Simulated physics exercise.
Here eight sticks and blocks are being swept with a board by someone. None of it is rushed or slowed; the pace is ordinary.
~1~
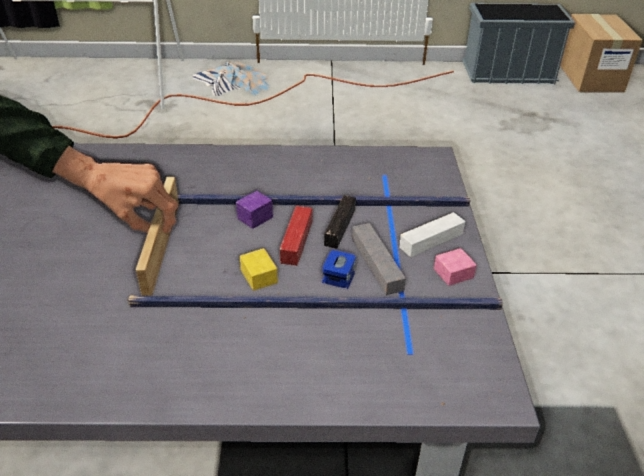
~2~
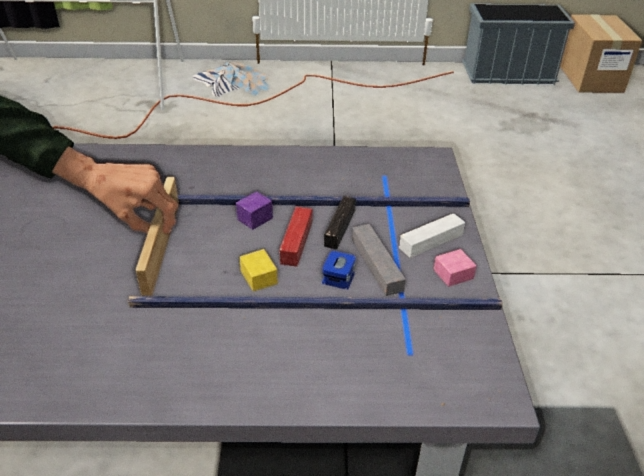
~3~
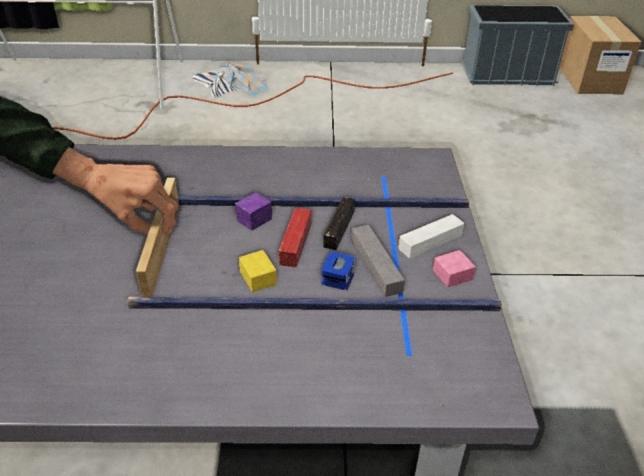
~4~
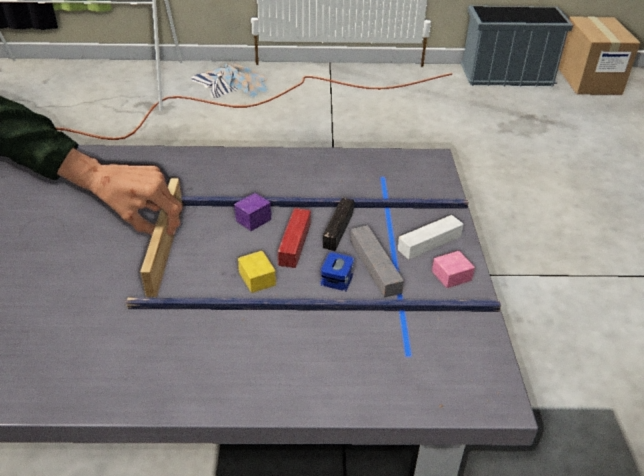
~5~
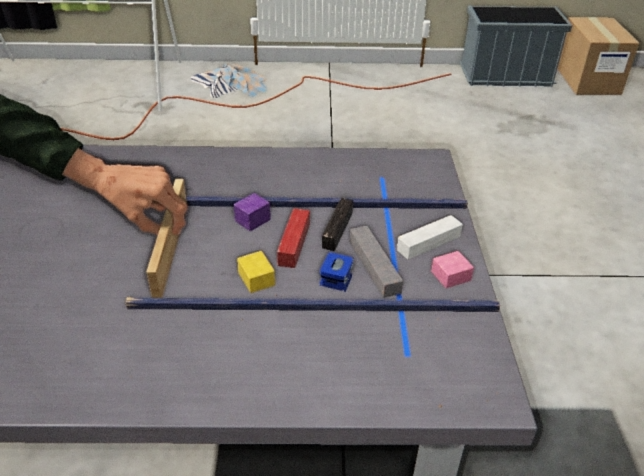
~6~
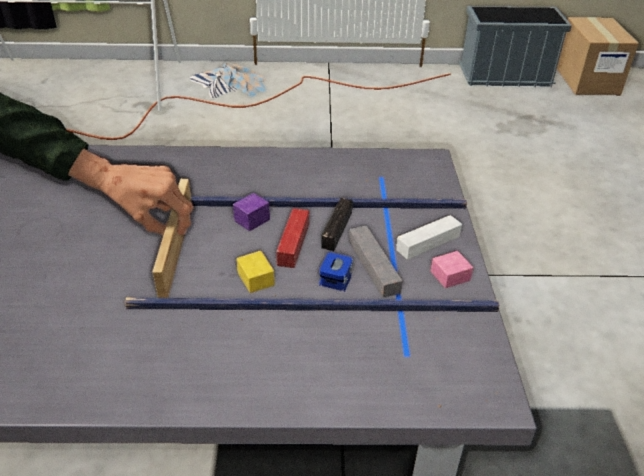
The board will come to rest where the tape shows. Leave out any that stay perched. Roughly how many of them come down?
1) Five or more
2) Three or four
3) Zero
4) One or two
Zero.
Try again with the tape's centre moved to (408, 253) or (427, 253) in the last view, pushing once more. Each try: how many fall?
The first gives 2 and the second gives 3.
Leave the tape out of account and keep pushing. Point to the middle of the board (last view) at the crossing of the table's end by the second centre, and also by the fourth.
I'd put the first at about (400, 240) and the next at about (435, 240).
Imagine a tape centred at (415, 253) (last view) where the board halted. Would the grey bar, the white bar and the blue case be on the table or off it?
The outcome is that the grey bar does not come off, the white bar goes down and the blue case does not come off.
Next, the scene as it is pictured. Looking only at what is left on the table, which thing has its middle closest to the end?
The white bar is the one you want.
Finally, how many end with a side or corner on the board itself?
3 of them.
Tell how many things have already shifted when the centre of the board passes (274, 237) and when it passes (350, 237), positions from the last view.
At that stage 3; at the next, 7.
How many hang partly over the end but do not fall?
The figure is 2.
Soon after, none off yet; pink block at rest near (452, 270); white bar at rest near (429, 237); grey bar at rest near (374, 260).
After that, none off yet; pink block at rest near (452, 270); white bar at rest near (429, 237); grey bar displaced a little near (390, 262).
In the end, the number that fall off is zero.
